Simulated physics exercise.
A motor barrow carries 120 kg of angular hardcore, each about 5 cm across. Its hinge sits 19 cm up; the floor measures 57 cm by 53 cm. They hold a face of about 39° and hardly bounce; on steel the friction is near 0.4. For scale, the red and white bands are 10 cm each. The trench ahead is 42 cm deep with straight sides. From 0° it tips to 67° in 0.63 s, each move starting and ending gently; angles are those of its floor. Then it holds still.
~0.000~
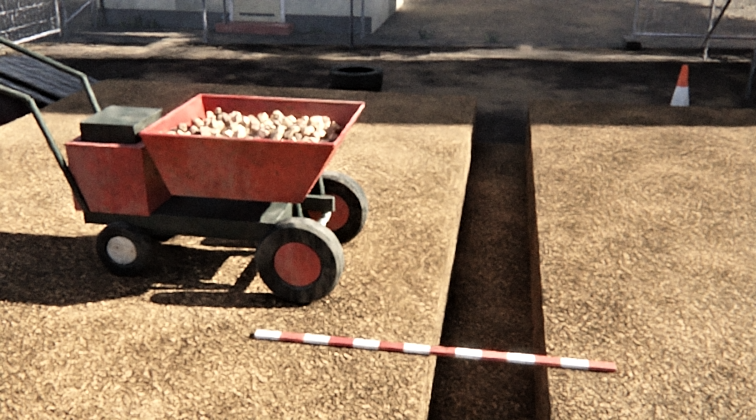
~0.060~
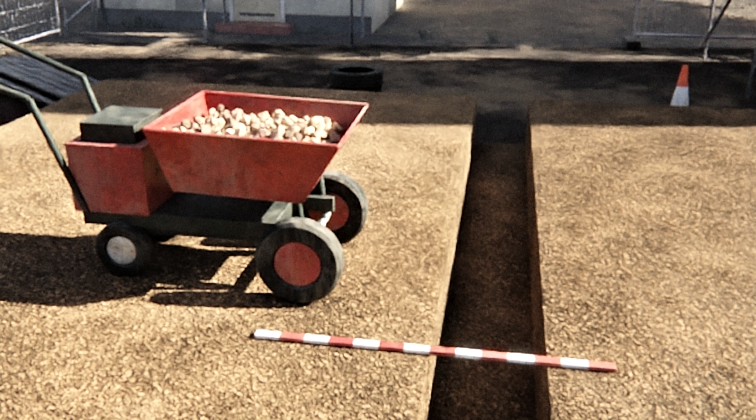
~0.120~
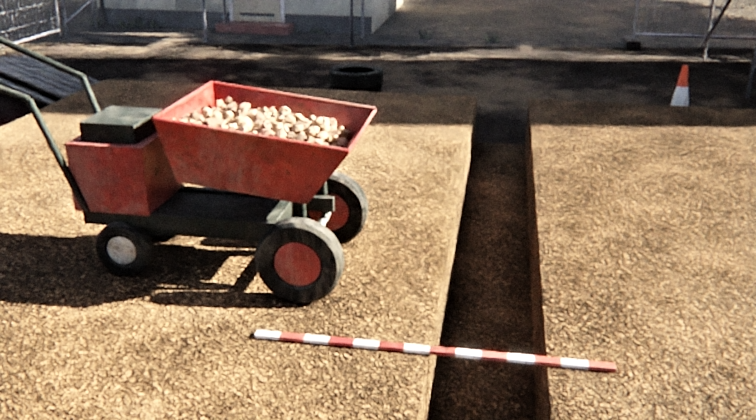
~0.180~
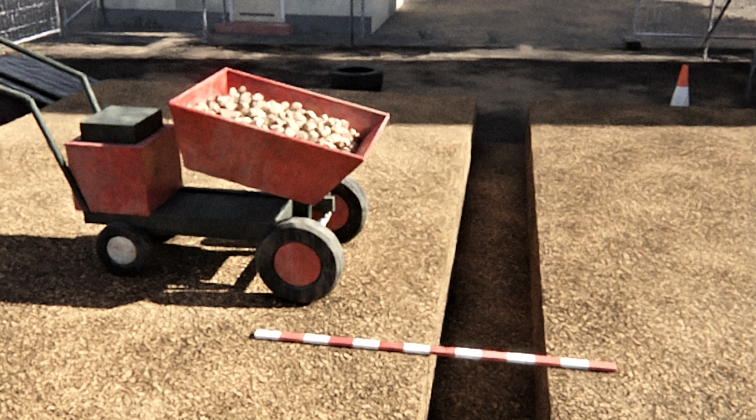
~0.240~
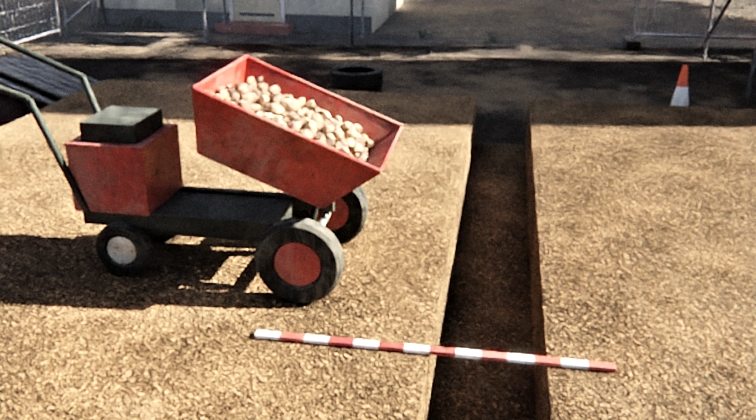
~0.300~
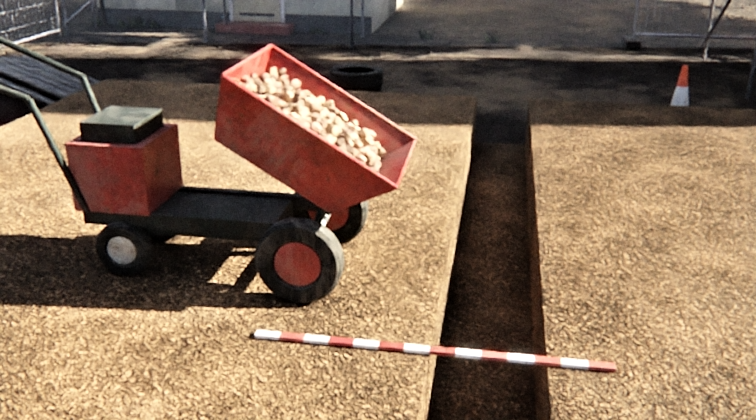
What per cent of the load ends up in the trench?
About 60 per cent.
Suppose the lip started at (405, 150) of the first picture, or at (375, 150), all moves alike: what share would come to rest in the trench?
Near 30 per cent from the first place, 45 from the second.
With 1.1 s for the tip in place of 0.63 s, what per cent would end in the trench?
In that case some 50 per cent.
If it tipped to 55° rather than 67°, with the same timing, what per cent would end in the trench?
Then about 30 per cent.
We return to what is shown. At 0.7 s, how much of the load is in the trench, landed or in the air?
About 15 per cent by then.
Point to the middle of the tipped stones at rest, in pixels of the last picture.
Their middle is at about (503, 355).
After 0.5 s the floor is at 56°; 100 % in the skip; the foremost stones are at (412, 200).
After 0.7 s the floor is at 67°; 83 % in the skip, 17 % in the trench; the foremost stones are at (509, 316).
After 1.1 s the floor is at 67°; 44 % in the skip, 54 % in the trench, 2 % past the trench; the foremost stones are at (625, 300).
After 3.0 s the floor is at 67°; 38 % in the skip, 60 % in the trench, 2 % past the trench; the foremost stones are at (676, 306).
